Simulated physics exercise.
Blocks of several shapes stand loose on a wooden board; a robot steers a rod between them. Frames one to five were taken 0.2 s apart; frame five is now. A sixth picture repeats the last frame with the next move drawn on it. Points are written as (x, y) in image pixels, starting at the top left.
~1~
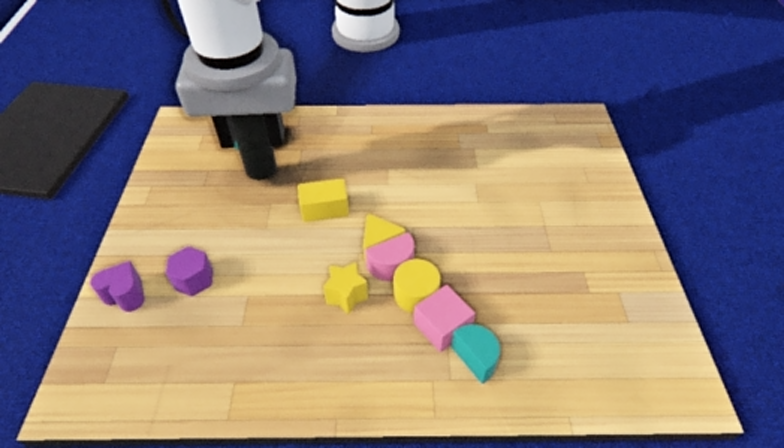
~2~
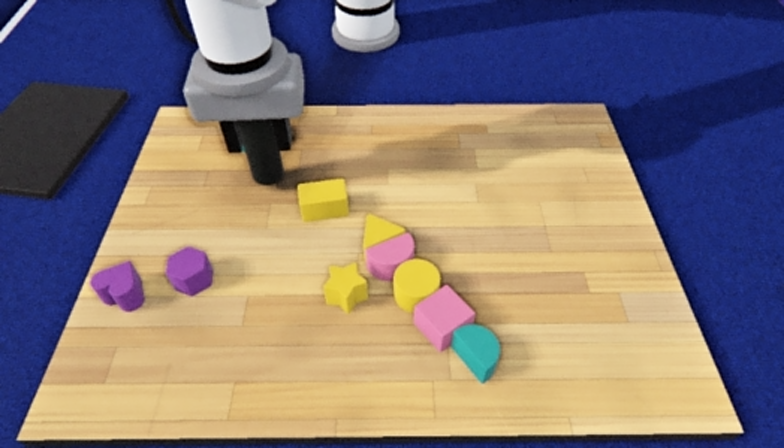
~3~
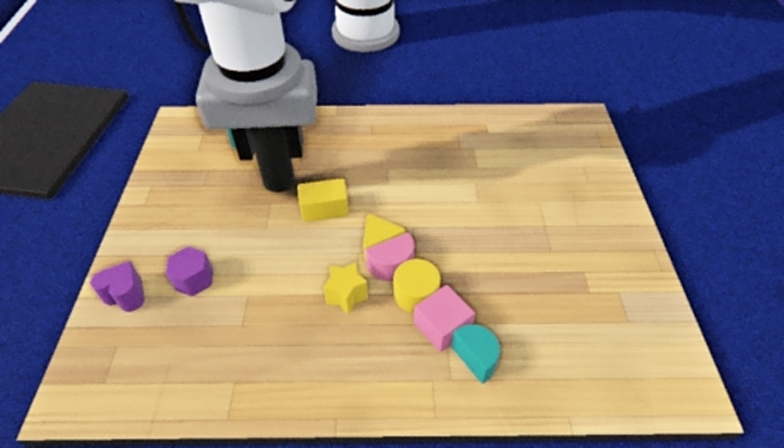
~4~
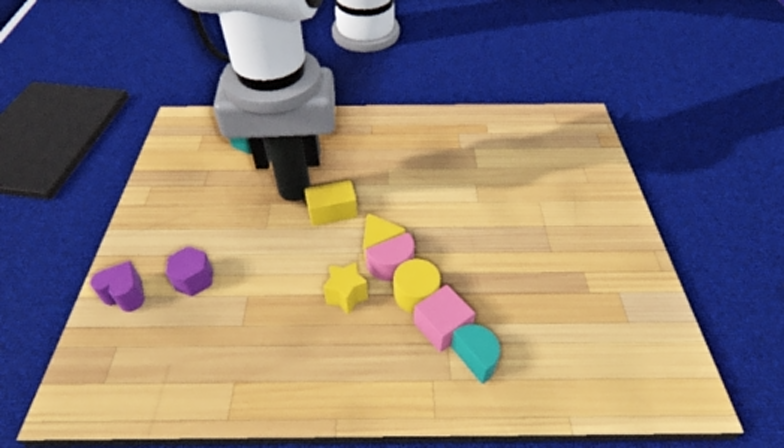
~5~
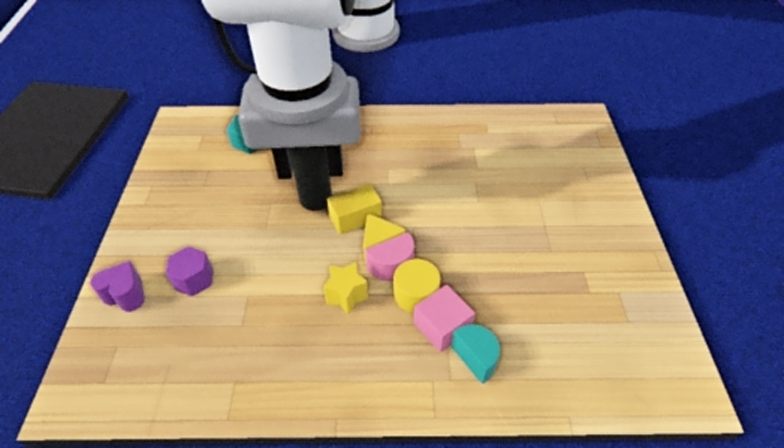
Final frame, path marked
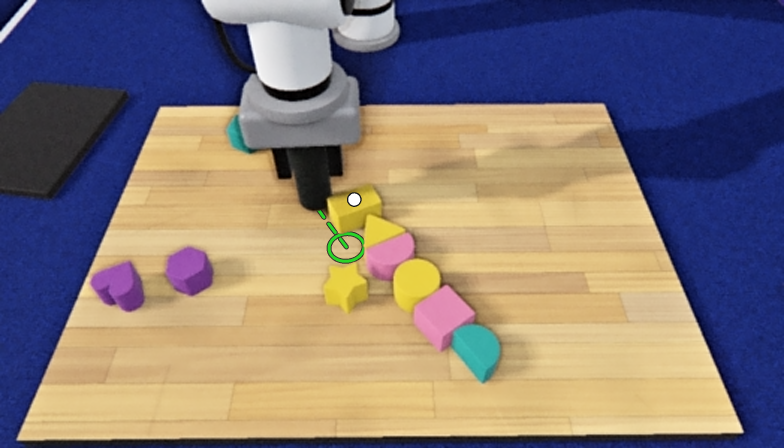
Robot arm moving its black rod rightward across a wooden board, then nudging a yellow oblong block toward a yellow triangular one.
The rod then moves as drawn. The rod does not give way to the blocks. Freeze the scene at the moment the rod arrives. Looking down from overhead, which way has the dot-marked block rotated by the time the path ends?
It goes anticlockwise.
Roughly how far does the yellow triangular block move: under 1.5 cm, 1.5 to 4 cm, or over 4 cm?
It is going to finish 1.5 to 4 cm from where it is now.
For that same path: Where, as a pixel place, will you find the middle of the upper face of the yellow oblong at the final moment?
Its top middle is near (370, 207).
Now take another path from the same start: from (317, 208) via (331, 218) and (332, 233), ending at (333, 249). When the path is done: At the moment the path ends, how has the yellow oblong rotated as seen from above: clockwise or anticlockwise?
It swings round anticlockwise.
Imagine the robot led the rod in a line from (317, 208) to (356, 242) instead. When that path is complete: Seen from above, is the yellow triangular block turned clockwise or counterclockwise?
Direction: Clockwise.
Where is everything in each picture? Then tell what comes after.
In the first picture, tip of the rod (262, 171), middles of tops, yellow oblong (322, 191), yellow triangular block (379, 230), pink D-shaped block (393, 249).
In the second picture, rod (269, 175), nothing pushed.
In the third picture, rod (280, 182), nothing pushed.
In the fourth picture, rod (295, 191), yellow oblong (330, 194).
In the fifth picture, rod (316, 200), yellow oblong (354, 200), yellow triangular block (379, 230), pink D-shaped block (393, 249).
The line goes straight from (317, 208) to (347, 247); the dot is on the yellow oblong.
The first path, step by step. Halfway along, rod (331, 220); yellow oblong (366, 204), turned 45° anticlockwise; yellow triangular block (386, 230), turned 15° clockwise.
At the end, rod (346, 239); yellow oblong (370, 207), turned 85° anticlockwise; yellow triangular block (402, 227), turned 30° clockwise; pink D-shaped block unmoved.
